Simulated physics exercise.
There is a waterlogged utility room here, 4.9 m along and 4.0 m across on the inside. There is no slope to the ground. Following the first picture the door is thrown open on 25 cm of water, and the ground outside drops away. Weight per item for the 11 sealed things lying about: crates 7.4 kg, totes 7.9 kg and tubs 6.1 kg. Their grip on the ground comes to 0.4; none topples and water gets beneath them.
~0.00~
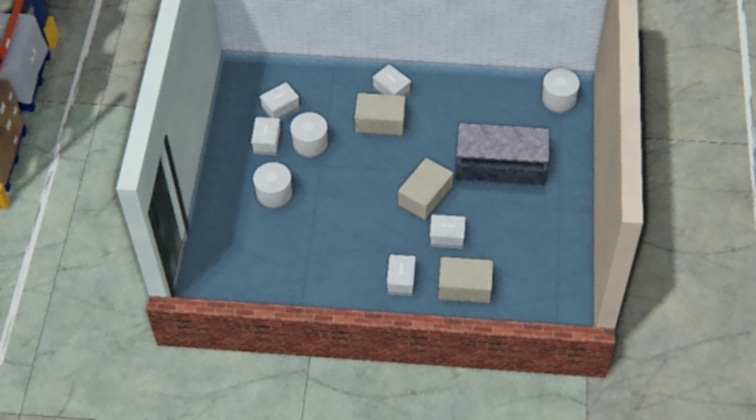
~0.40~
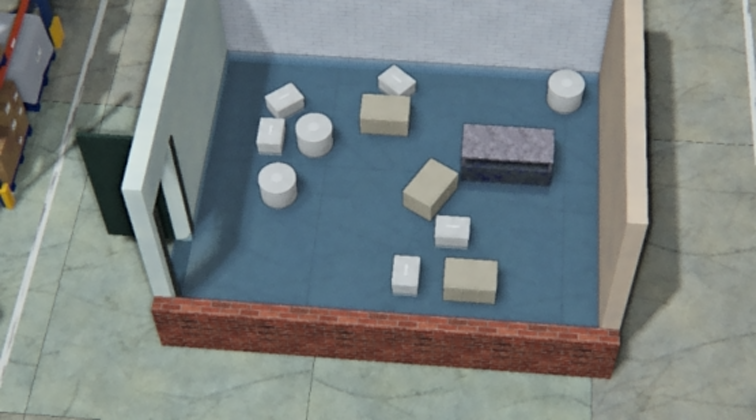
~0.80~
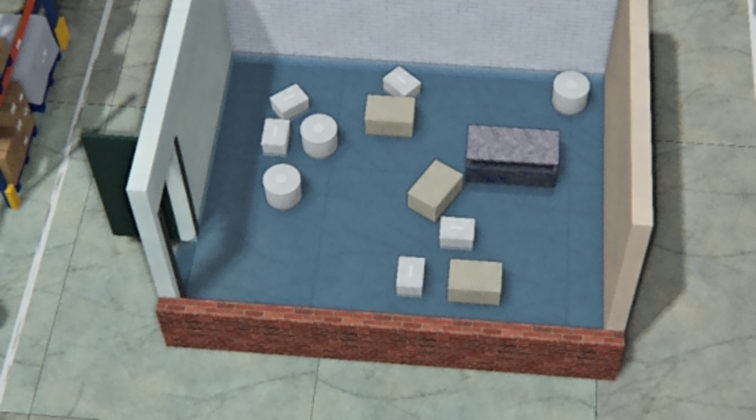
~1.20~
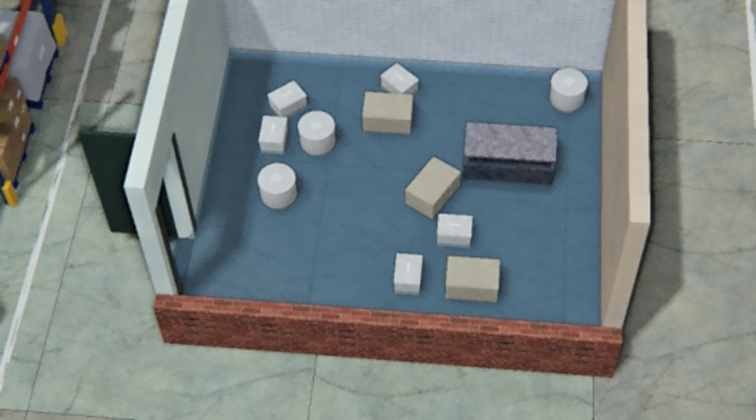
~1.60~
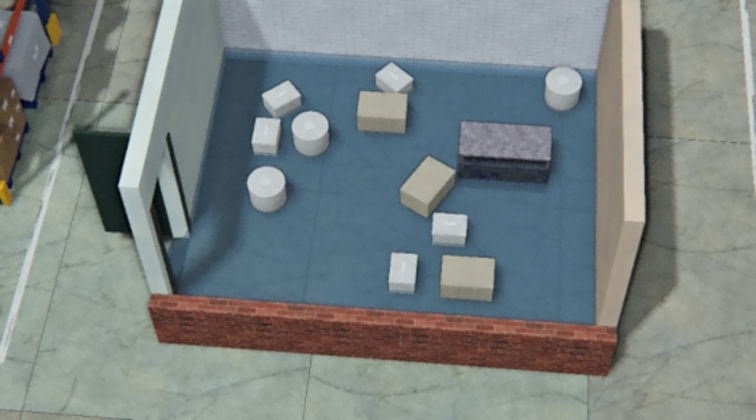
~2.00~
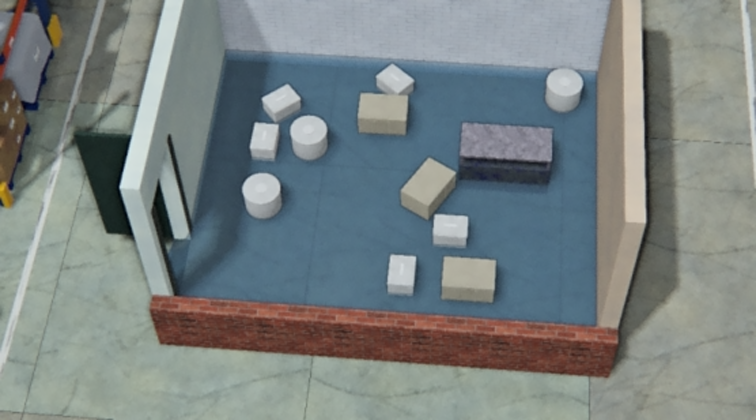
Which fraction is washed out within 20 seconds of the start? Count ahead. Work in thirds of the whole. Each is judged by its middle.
Going by the thirds, it ends up in the central band.
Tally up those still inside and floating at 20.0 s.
Then: 6.
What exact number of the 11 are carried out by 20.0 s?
I get 5.
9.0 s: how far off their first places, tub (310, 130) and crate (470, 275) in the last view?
That comes to 120 cm for the first and 60 cm for the second.
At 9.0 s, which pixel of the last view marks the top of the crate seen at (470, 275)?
I'd put it somewhere near (418, 277).
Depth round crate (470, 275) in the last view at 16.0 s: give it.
Around 16 centimetres.
After 4.0 s 0 of 11 are out; 11 afloat.
After 9.0 s 2 of 11 are out; 9 afloat.
After 16.0 s 4 of 11 are out; 7 afloat.
After 20.0 s 5 of 11 are out; 6 afloat.
